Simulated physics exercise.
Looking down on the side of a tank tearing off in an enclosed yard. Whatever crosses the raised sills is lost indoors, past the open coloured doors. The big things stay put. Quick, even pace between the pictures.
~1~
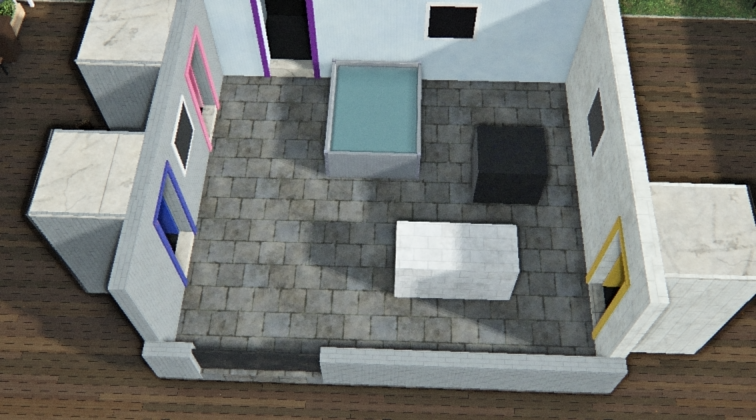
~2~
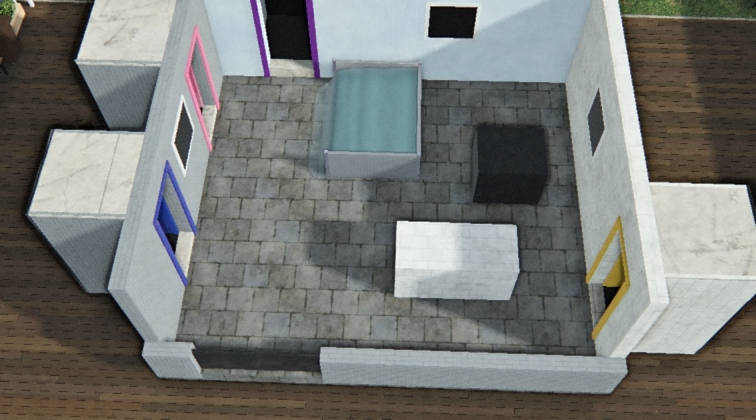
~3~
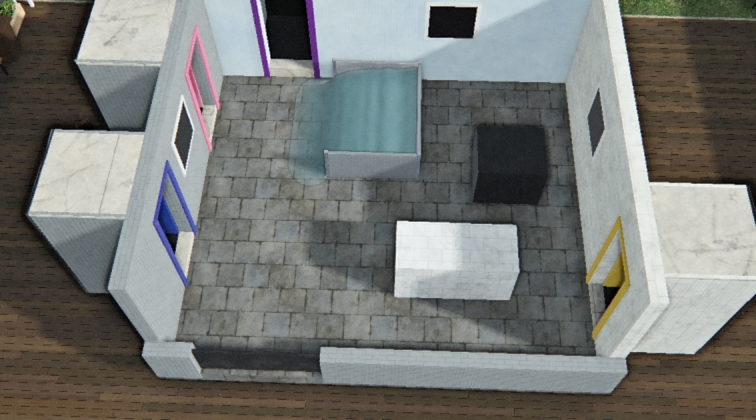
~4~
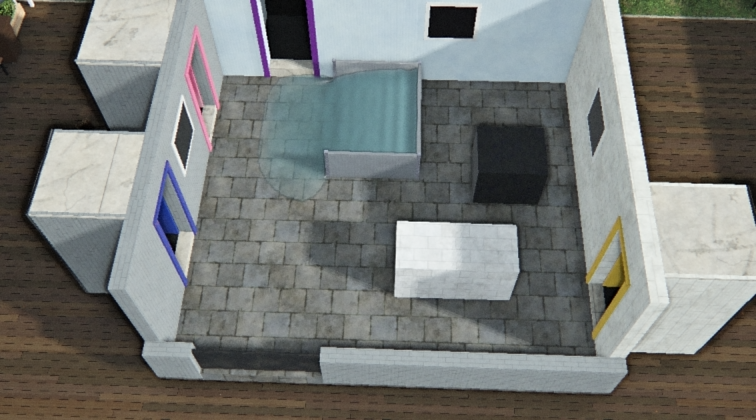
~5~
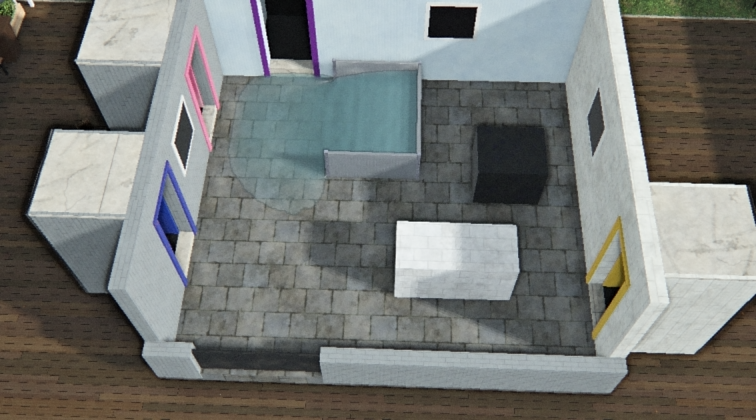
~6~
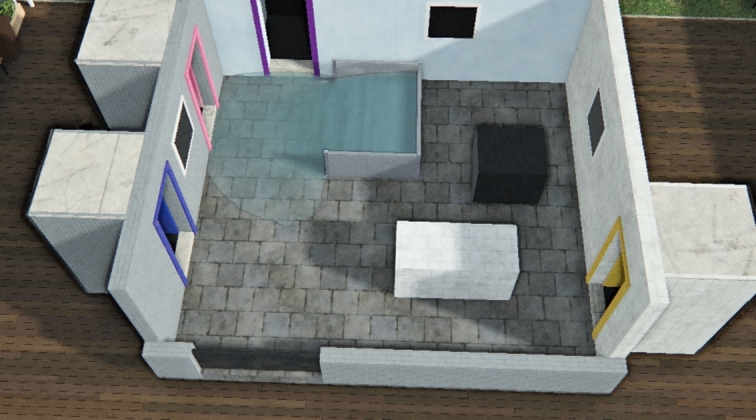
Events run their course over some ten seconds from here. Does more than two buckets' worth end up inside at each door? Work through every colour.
In order: Yellow door: Over the cap, purple door: Within the cap, pink door: Over the cap, blue door: Within the cap.
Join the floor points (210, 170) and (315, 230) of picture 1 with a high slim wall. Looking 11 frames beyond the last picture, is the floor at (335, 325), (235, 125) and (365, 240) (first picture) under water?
Results in sequence: Bone-dry / swamped / bone-dry.
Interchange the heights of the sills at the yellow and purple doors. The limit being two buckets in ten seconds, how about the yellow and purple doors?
One at a time: Yellow door admits less, and purple door exceeds it.
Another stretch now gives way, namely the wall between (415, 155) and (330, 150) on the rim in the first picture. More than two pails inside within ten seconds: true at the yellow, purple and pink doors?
In short: Yellow door floods, purple door is under, pink door is under.
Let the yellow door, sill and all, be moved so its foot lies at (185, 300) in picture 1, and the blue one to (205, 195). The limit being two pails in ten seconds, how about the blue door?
Note: Blue beats the limit.
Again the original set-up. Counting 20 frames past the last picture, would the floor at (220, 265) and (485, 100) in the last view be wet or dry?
Soaked, not wet.
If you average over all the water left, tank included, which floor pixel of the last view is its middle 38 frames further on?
My reading is close to (308, 222).
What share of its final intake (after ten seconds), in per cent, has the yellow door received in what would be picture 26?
Around 0 %.
A moment on, water covers 25 % of the floor; the yellow door not reached, the purple door wet at the sill, nothing in, the pink door far over two buckets in, the blue door not reached.
Next, water covers 25 % of the floor; the yellow door not reached, the purple door wet at the sill, nothing in, the pink door far over two buckets in, the blue door wet at the sill, nothing in.
Then, water covers 40 % of the floor; the yellow door not reached, the purple door wet at the sill, nothing in, the pink door far over two buckets in, the blue door wet at the sill, nothing in.
Later, water covers 60 % of the floor; the yellow door not reached, the purple door wet at the sill, nothing in, the pink door far over two buckets in, the blue door wet at the sill, nothing in.
In the end, water covers 85 % of the floor; the yellow door over two buckets in, the purple door wet at the sill, nothing in, the pink door far over two buckets in, the blue door wet at the sill, nothing in.
